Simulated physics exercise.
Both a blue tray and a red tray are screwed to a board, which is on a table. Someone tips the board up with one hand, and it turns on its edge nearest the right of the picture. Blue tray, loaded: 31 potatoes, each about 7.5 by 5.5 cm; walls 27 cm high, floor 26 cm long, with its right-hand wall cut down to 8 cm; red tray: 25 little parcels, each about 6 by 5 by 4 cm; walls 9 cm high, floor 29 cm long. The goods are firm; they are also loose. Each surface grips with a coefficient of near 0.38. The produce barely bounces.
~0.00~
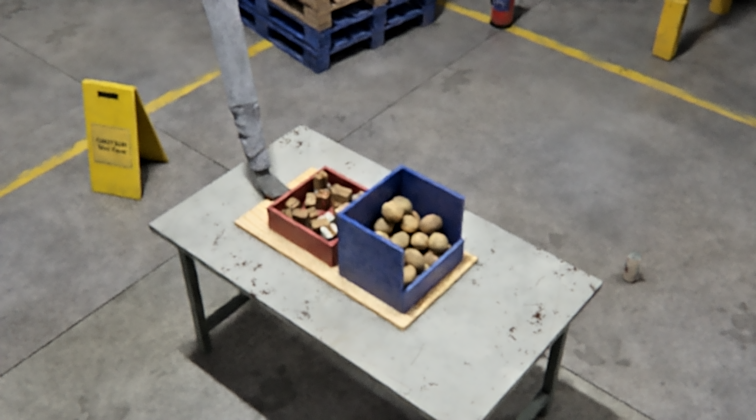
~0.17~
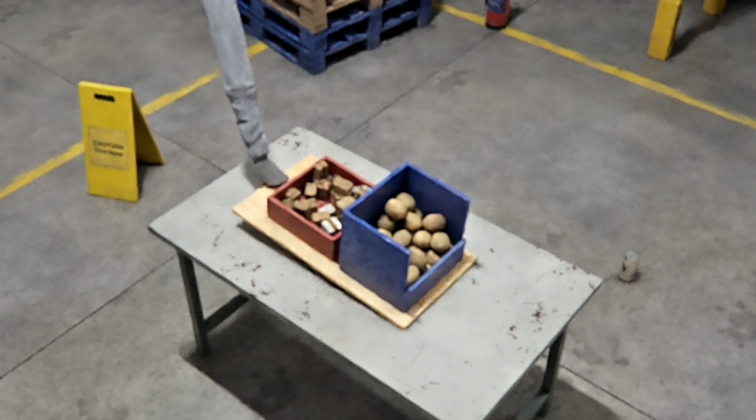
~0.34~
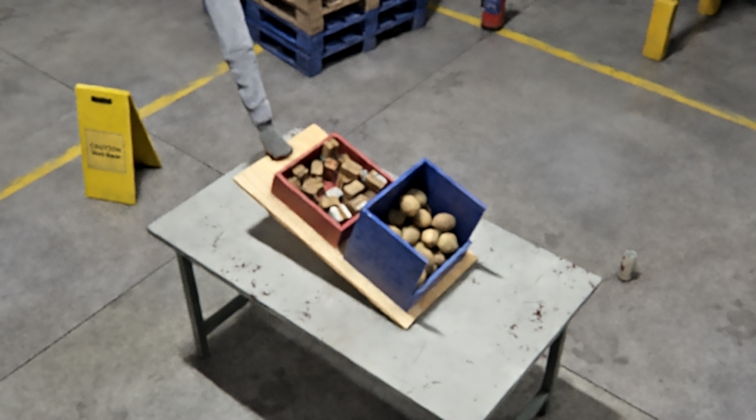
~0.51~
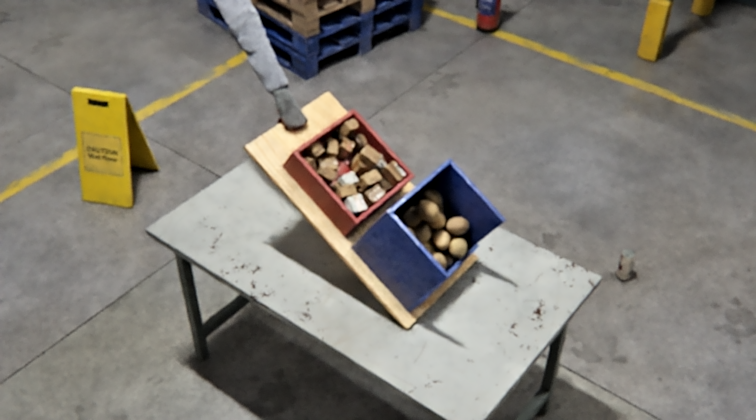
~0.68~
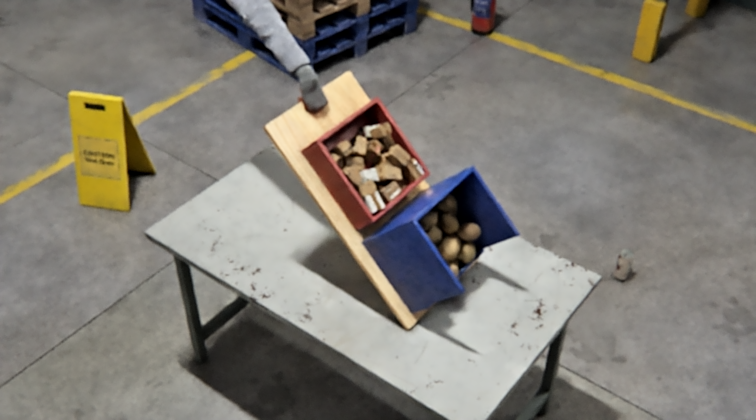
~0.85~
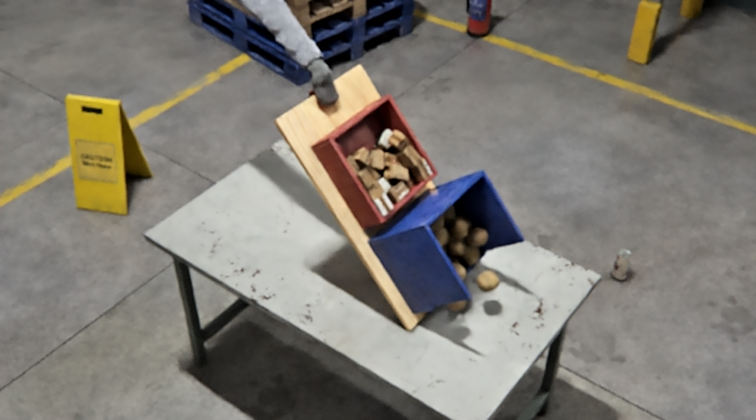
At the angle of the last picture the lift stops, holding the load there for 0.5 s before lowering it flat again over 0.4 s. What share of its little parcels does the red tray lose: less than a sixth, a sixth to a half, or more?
The red tray loses fewer than one in six of its little parcels.
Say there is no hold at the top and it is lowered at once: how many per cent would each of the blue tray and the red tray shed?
With that change, blue tray sheds 20 percent and red tray sheds 10 percent.
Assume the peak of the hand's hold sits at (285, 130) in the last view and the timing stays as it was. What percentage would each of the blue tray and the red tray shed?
In that setup the blue tray sheds 0 per cent of its load, while the red tray sheds 0 per cent.
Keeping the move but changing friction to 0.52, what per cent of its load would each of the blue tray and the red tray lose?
Then the blue tray sheds 40 per cent, while the red tray sheds 10 per cent.
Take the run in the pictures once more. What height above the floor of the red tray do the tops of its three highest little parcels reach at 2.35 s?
11 cm or thereabouts.
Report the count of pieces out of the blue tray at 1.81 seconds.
Out by then, roughly: Blue tray 4.
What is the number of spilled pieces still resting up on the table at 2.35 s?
Near 4, by my count.
After 1.09 s, tilt 49°; 3 of 31 out of the blue tray and 0 of 25 out of the red tray.
After 1.39 s, tilt 48°; 4 of 31 out of the blue tray and 0 of 25 out of the red tray.
After 1.81 s, tilt 0°; 4 of 31 out of the blue tray and 1 of 25 out of the red tray.
Final count (at 2.35 s), 4 of 31 out of the blue tray and 1 of 25 out of the red tray. Asked share, 1 of 25, 4 per cent.
